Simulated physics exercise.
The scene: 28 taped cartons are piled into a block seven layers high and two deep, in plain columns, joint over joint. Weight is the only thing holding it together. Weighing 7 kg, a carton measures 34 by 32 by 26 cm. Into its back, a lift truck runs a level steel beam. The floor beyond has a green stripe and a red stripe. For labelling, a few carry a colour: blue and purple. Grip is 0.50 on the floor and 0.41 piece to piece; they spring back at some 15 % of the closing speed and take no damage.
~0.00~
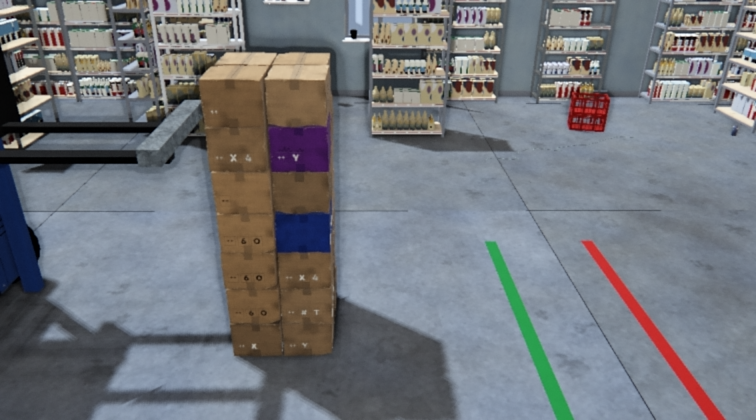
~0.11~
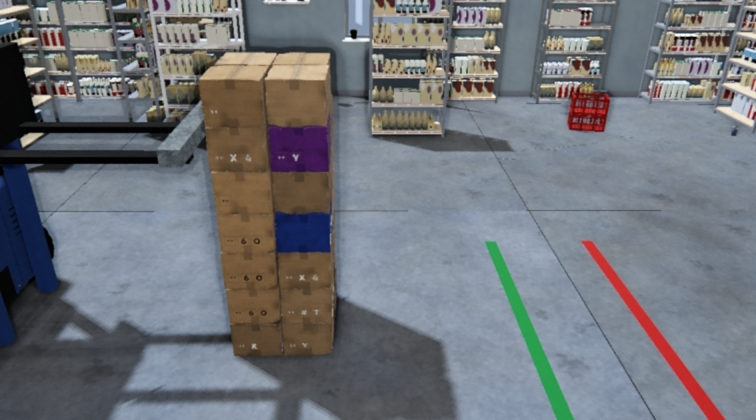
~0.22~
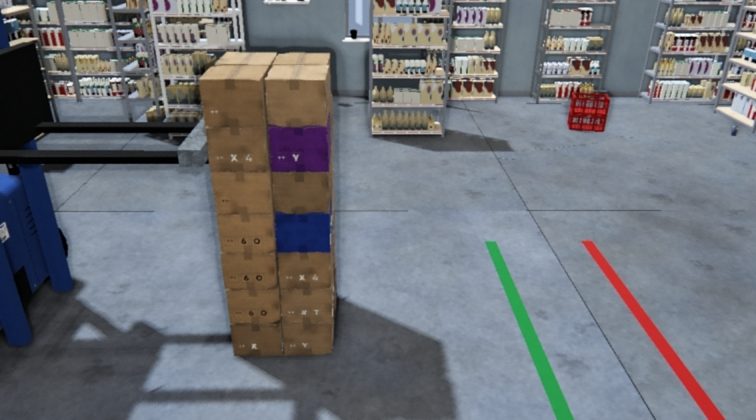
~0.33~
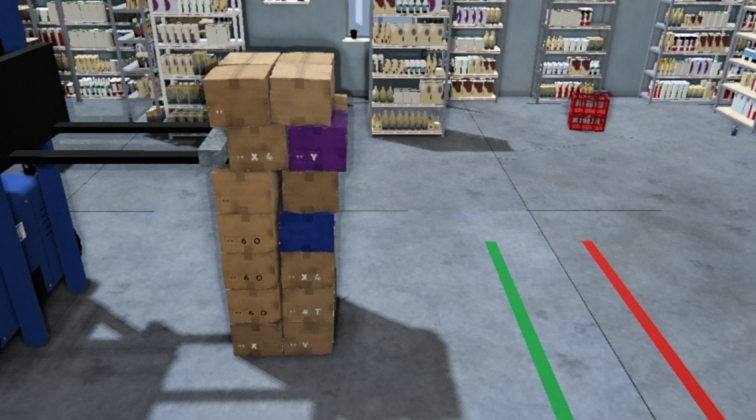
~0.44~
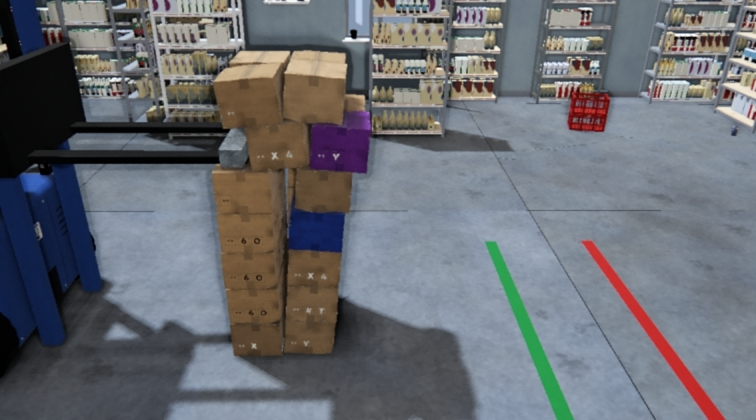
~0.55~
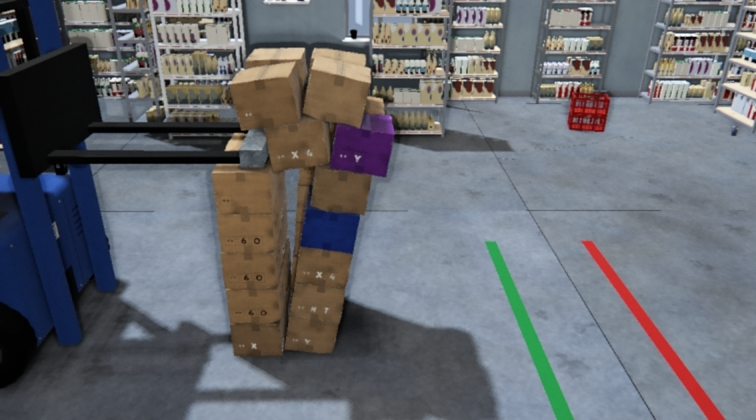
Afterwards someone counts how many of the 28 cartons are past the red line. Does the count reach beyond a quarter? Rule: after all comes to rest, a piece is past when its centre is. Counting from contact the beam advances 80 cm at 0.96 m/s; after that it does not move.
Those past the line make up a smaller share than a quarter.
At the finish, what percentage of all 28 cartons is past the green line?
It works out to about 30 per cent.
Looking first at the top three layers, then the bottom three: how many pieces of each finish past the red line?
Top group: 1; bottom group: 0.
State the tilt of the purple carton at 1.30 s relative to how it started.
I'd estimate close to 90°.
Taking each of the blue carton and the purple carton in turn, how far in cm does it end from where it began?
Blue 170, purple 260.
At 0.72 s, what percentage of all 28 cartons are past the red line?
0 per cent at that moment.
By 0.72 s, none of the 28 cartons past the red line, 18 disturbed; blue carton tilted 19°; purple carton tilted 19°.
By 1.00 s, none of the 28 cartons past the red line, 18 disturbed; purple carton tilted 42°, 33 cm lower; blue carton tilted 42°, 14 cm lower.
By 1.30 s, none of the 28 cartons past the red line, 18 disturbed; purple carton on its side; blue carton on its side.
By 1.70 s, 1 of the 28 cartons past the red line; blue carton on its side; purple carton on its side.
When it is over (3.2 s), 1 of the 28 cartons past the red line; blue carton upside down; purple carton on its side. That is 4 per cent. In pixels of the last frame, middles, blue carton near (539, 325), purple carton near (658, 324).
